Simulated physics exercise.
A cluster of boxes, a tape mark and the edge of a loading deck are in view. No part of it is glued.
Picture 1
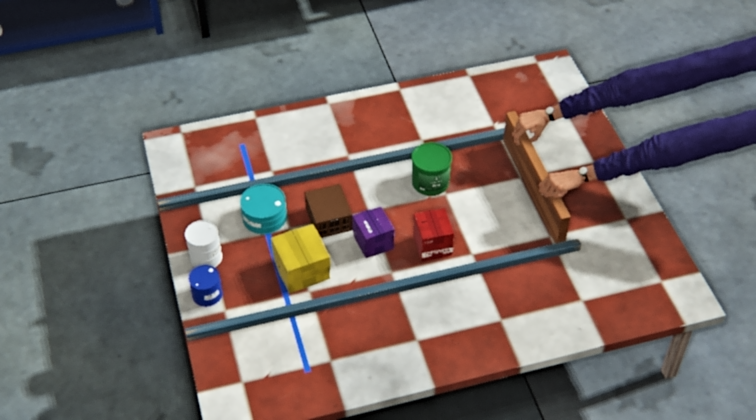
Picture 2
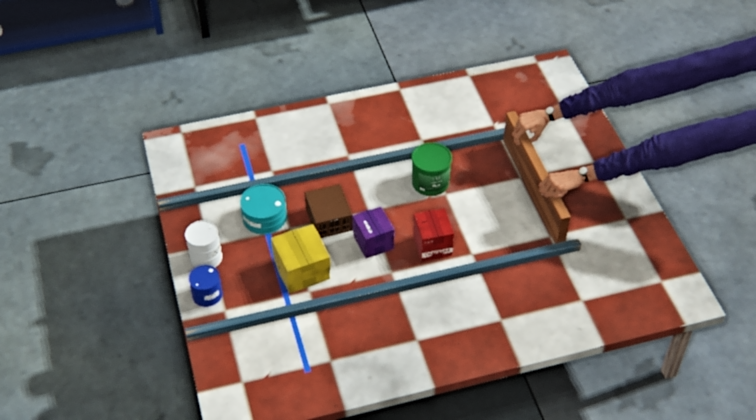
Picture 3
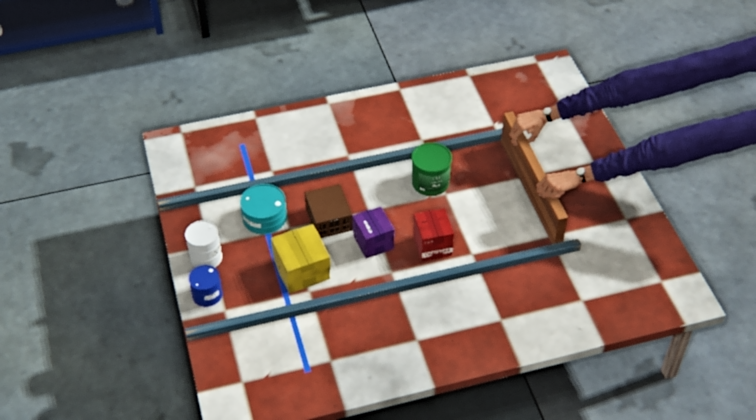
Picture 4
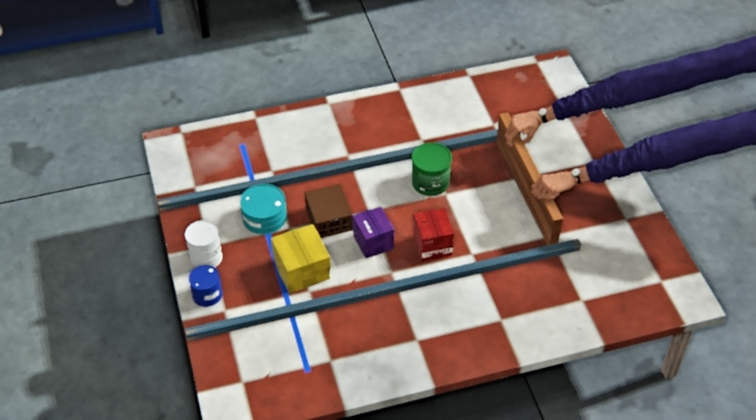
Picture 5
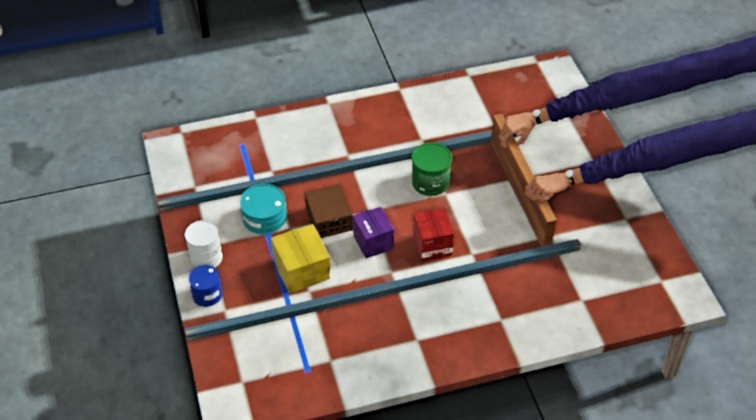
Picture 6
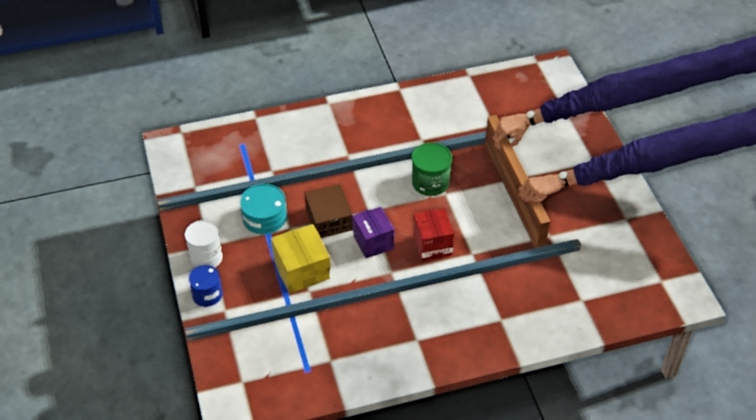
At first, two hands hold a wooden plank at the right side of a checkered table, with colored boxes and canisters spread between two rails to its left. The hands then slide the plank slightly left along the rails, while the boxes and canisters stay still around the blue tape line.
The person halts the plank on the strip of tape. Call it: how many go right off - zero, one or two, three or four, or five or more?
One or two go off.
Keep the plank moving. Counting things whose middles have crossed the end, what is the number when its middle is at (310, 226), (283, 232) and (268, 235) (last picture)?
In order of the places given, that's 0, 1 and 1.
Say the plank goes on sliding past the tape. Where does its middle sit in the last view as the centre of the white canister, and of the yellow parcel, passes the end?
The white canister gives roughly (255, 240), the yellow parcel roughly (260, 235).
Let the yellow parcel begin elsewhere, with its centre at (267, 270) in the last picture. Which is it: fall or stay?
Result: It stays aboard.
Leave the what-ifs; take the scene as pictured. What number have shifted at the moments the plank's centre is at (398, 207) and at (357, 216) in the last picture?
The first number is 3, the next one 6.
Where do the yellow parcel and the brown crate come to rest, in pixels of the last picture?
The yellow parcel stops around (193, 289); the brown crate around (220, 243).
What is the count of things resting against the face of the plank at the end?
Counting them up gives 2.
A little later, none off yet; blue canister at rest near (206, 286); white canister at rest near (204, 245); turquoise canister at rest near (264, 209).
When it is over, the number that fall off is one or two; down, blue canister.
